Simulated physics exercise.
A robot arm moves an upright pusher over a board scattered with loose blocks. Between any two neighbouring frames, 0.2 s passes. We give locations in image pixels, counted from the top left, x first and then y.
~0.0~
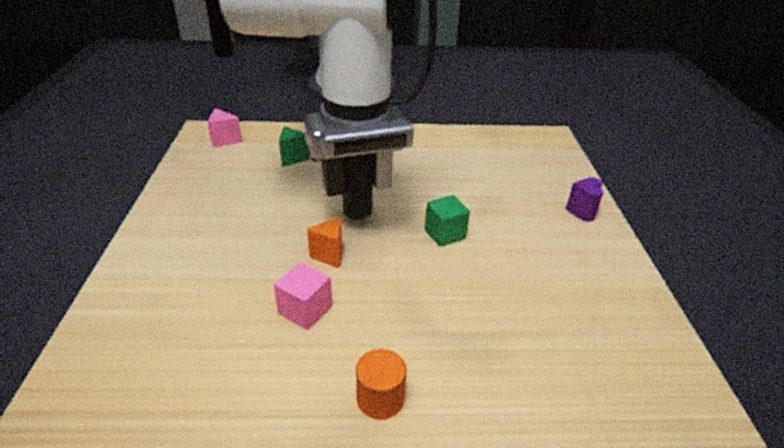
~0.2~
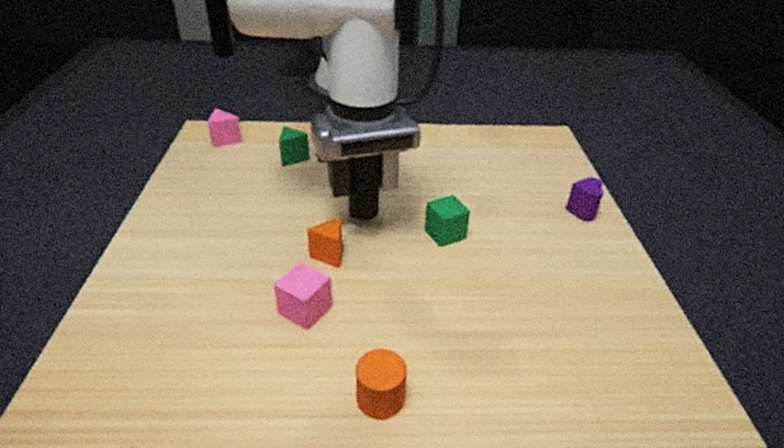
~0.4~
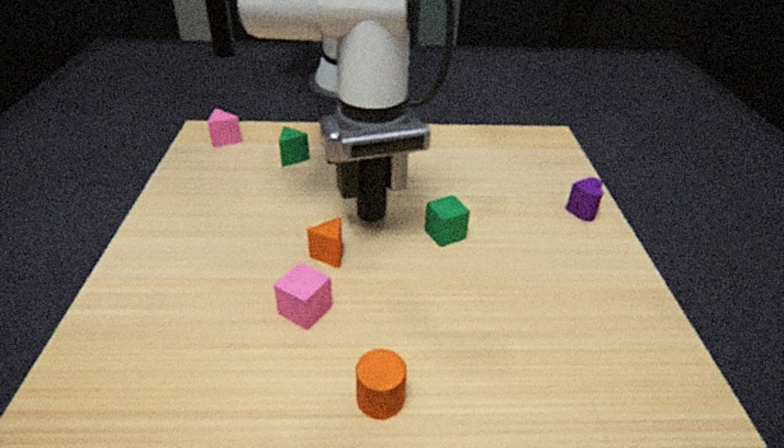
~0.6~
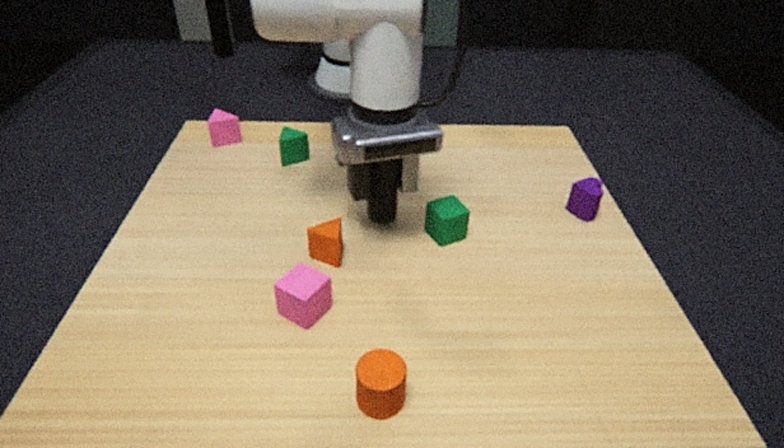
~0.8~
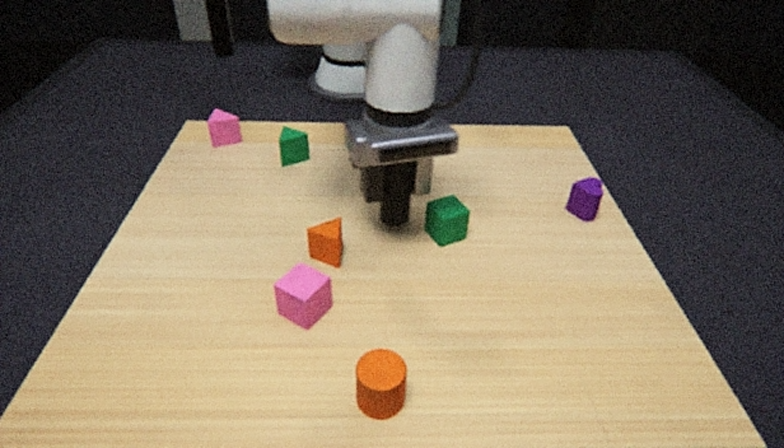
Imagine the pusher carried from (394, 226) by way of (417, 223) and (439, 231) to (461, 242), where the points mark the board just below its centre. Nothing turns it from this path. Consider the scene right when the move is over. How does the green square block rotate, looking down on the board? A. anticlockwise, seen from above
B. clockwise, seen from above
Letter A.
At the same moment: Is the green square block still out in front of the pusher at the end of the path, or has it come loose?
It is still in front.
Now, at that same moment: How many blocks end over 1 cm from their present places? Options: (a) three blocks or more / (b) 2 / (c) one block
I choose c.
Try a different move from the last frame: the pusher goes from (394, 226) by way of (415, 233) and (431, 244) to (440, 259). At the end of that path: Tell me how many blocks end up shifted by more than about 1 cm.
The number is one.
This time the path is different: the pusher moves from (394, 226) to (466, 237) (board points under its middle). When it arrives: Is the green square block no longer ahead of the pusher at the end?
Answer: No.
What follows on the original path. Halfway along, pusher at (431, 218); green square block at (466, 211).
At the end, pusher at (463, 233); orange three-sided block still; green square block at (499, 221), turned 40° anticlockwise.
